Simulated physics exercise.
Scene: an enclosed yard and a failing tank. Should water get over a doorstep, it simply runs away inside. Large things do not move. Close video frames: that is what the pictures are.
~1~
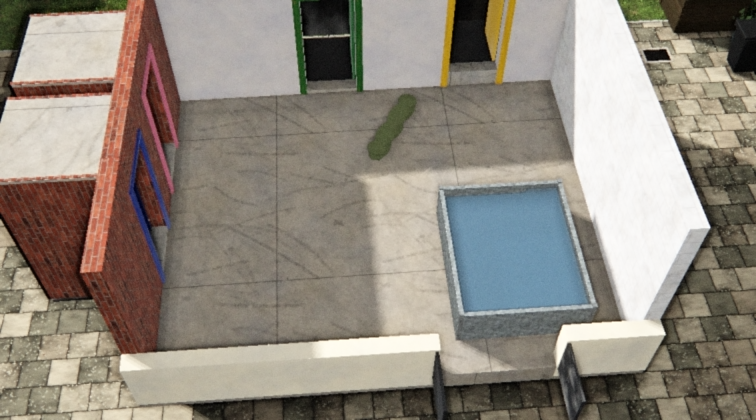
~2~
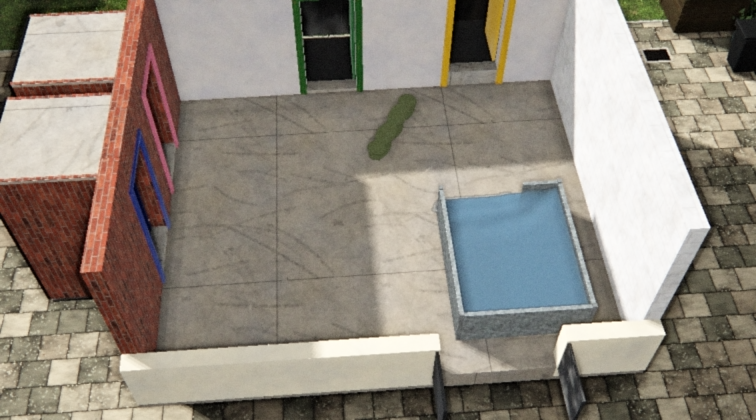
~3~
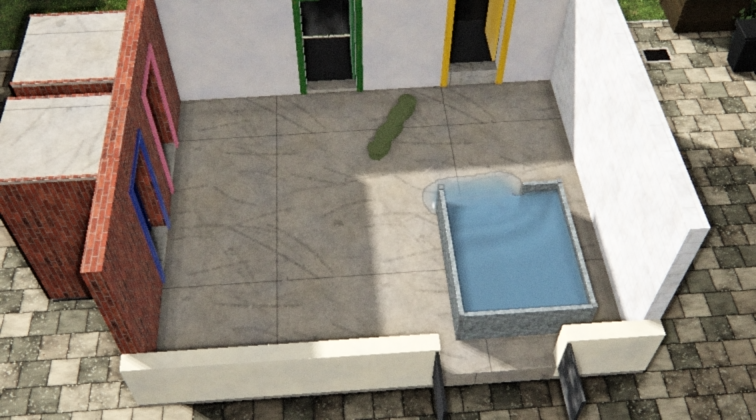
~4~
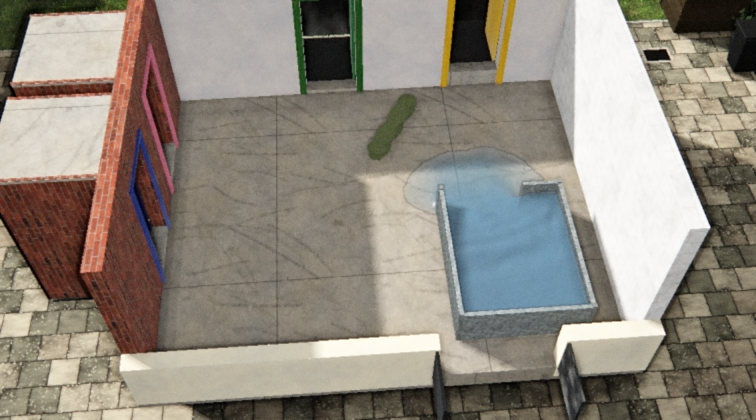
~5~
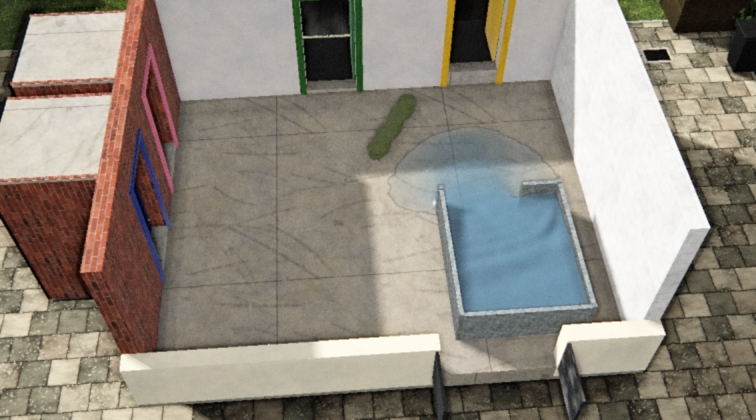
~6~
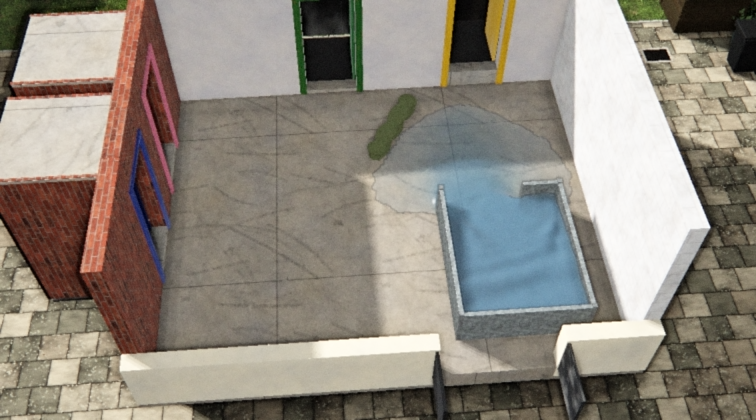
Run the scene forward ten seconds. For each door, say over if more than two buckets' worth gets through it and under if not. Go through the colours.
Yellow door: Under, pink door: Under, green door: Under, blue door: Under.
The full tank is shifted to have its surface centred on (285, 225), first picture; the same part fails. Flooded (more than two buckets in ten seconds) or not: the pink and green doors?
Well, the pink door gets past it, while the green door gets past it.
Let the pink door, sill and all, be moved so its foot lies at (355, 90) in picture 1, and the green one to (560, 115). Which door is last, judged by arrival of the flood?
That would be the door marked blue.
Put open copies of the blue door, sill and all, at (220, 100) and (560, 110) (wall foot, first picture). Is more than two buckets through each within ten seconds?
In order: Falls short, exceeds it.
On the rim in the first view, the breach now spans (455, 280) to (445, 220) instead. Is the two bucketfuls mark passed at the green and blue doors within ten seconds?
Green door: Below the limit; blue door: Above the limit.
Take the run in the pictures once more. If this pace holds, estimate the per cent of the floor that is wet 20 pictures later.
My estimate is close to 55 per cent.
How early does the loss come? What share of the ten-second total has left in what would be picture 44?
I'd put it near 5 in a hundred.
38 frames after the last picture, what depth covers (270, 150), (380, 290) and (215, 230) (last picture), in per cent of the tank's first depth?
In order: About 2, 0 and 8 in a hundred.
A moment on, water covers 25 % of the floor; the yellow door wet at the sill, nothing in, the pink door not reached, the green door not reached, the blue door not reached.
Next, water covers 30 % of the floor; the yellow door wet at the sill, nothing in, the pink door not reached, the green door wet at the sill, nothing in, the blue door not reached.
Then, water covers 55 % of the floor; the yellow door wet at the sill, nothing in, the pink door wet at the sill, nothing in, the green door wet at the sill, nothing in, the blue door not reached.
Later, water covers 70 % of the floor; the yellow door wet at the sill, nothing in, the pink door wet at the sill, nothing in, the green door wet at the sill, nothing in, the blue door wet at the sill, nothing in.
In the end, water covers 85 % of the floor; the yellow door wet at the sill, nothing in, the pink door wet at the sill, nothing in, the green door wet at the sill, nothing in, the blue door wet at the sill, nothing in.
